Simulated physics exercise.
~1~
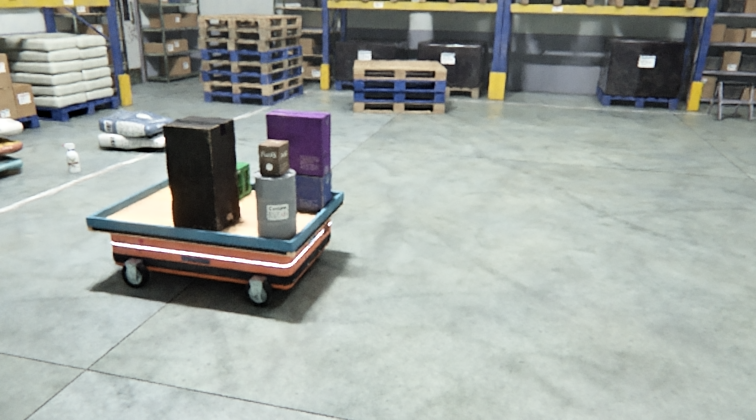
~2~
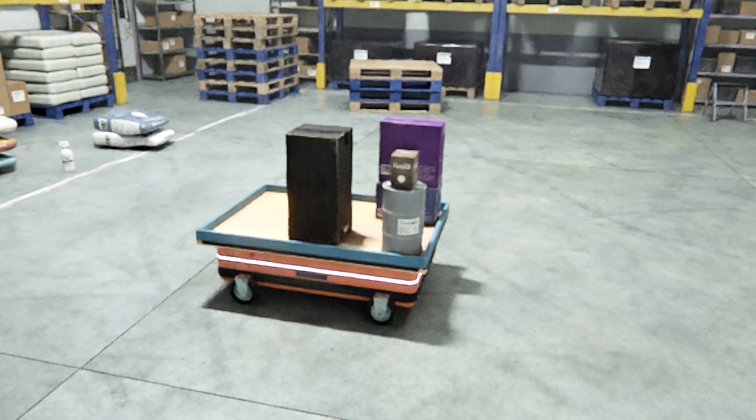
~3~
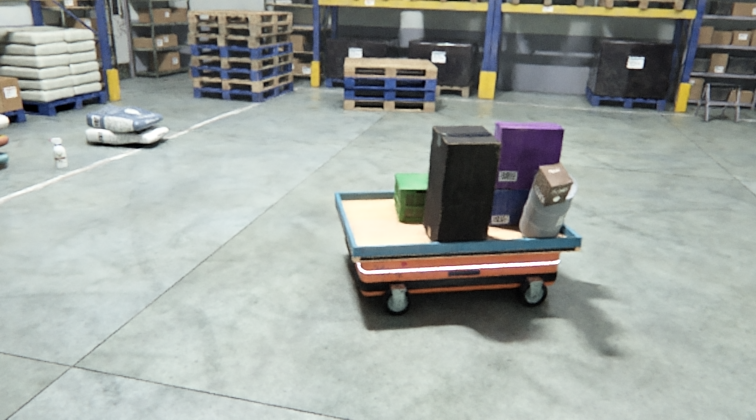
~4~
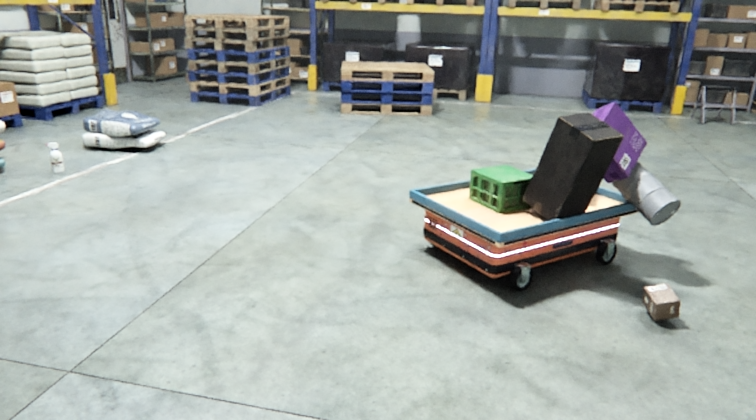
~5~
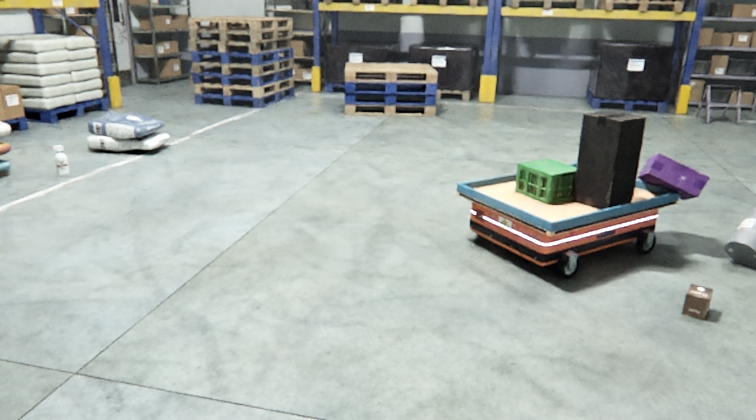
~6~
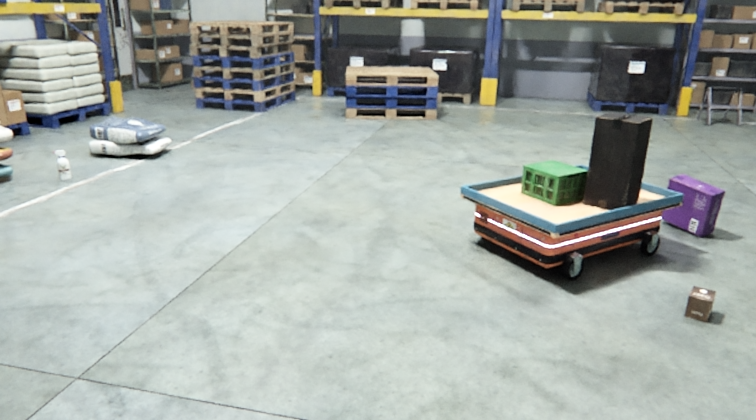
A flat cart loaded with boxes, a green crate and a grey canister rolled right across a warehouse floor and swung away, spilling the small brown box, canister and purple box before stopping with the tall black box, which had tipped, standing beside the crate.
